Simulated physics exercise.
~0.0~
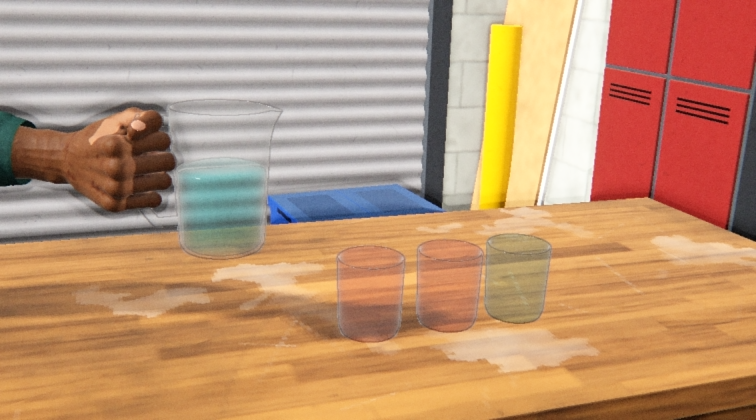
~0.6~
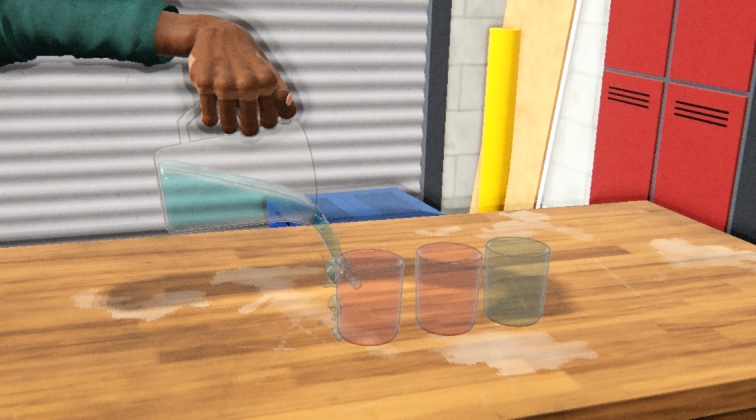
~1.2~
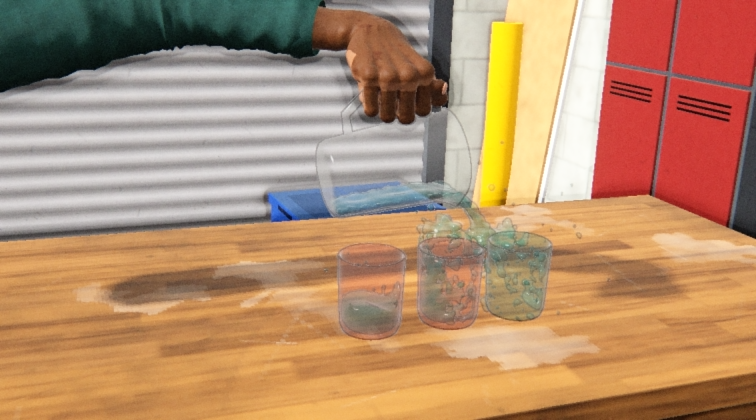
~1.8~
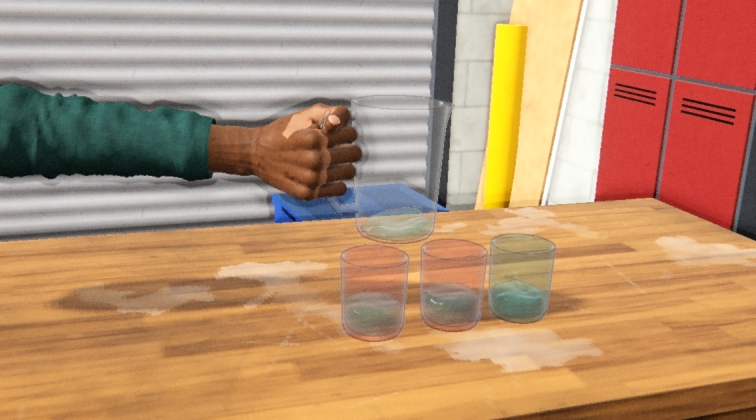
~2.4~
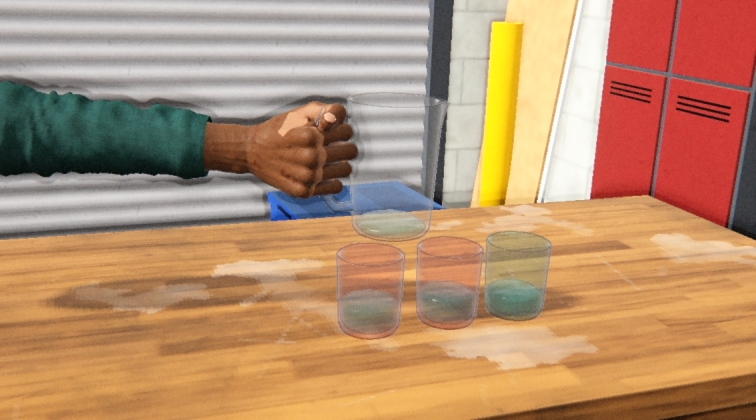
To begin with, a hand holds a clear pitcher of teal water beside three empty, see-through mugs on a worn wooden table, two reddish and one olive. The hand tips the pitcher steeply to the right, and water streams down toward the left mug. Still tilted, the pitcher sweeps right above the row, and water splashes around the middle and right mugs. The hand then brings the pitcher upright again. At the end, a little water remains in it, and each mug holds a shallow pool of teal water.
